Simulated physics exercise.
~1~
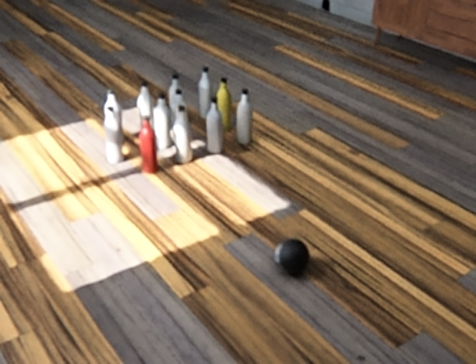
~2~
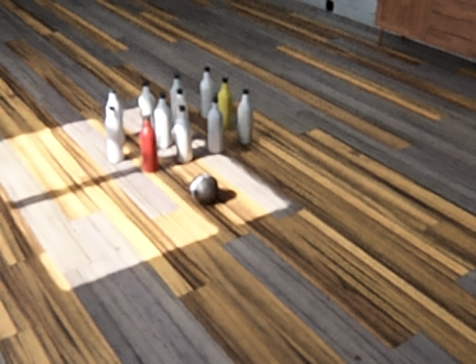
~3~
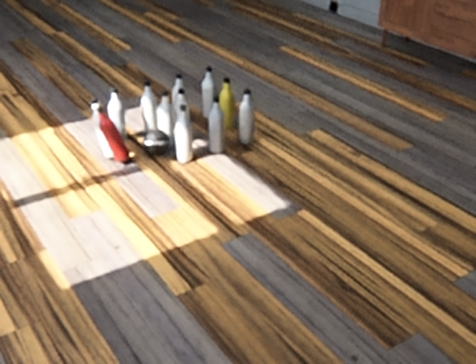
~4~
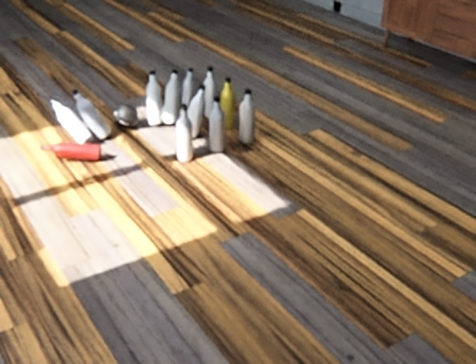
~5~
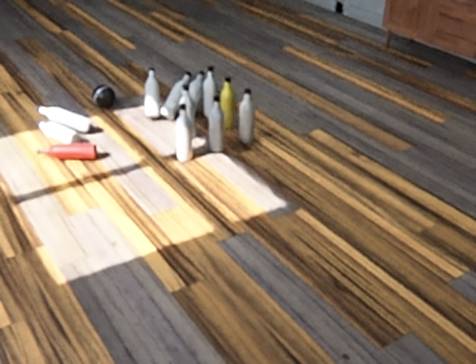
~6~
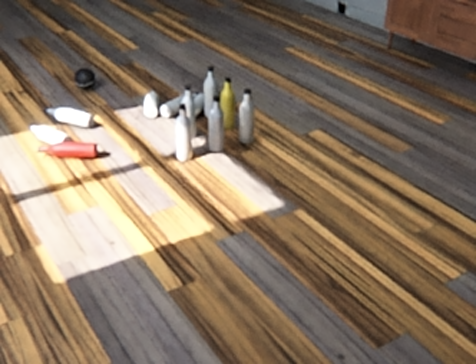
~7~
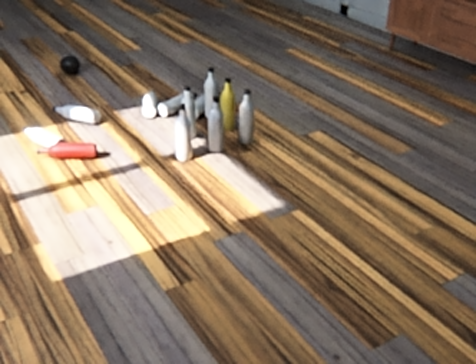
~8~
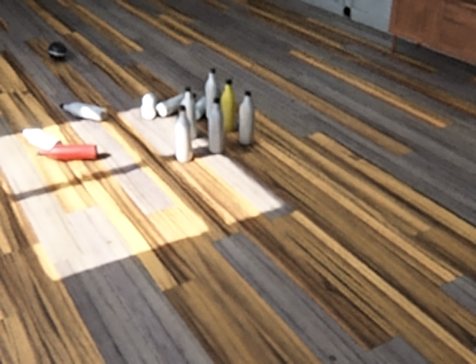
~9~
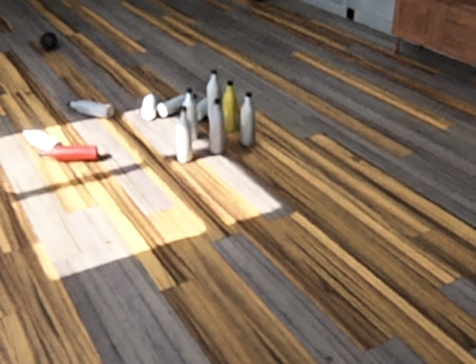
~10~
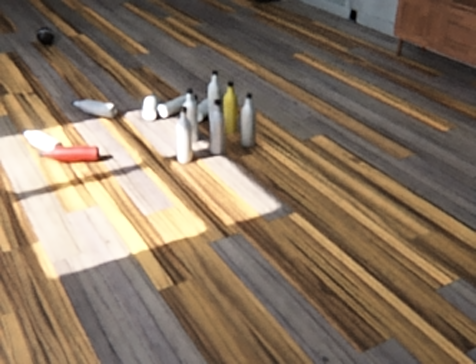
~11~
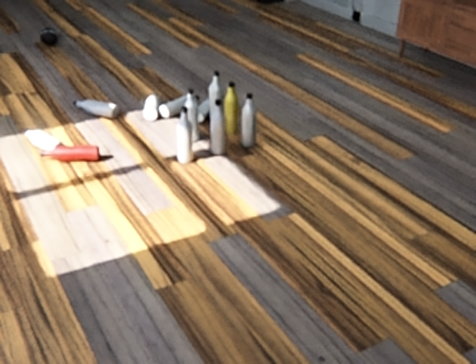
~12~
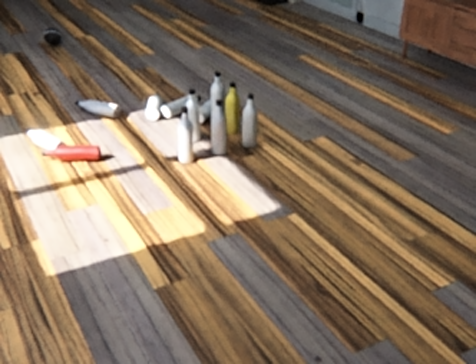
The clip opens on a cluster of capped bottles, mostly white with one red and one yellow, standing on a sunlit wood-plank floor as a dark ball approaches from the lower right. The ball rolls up and left into the group, striking near the red bottle, which tips to the left. It pushes on through, and the red bottle and two pale ones beside it topple onto the floor. More pale bottles behind lean and fall as the ball rolls clear. It travels toward the upper left and slows near the corner, while the yellow bottle and several others remain upright.
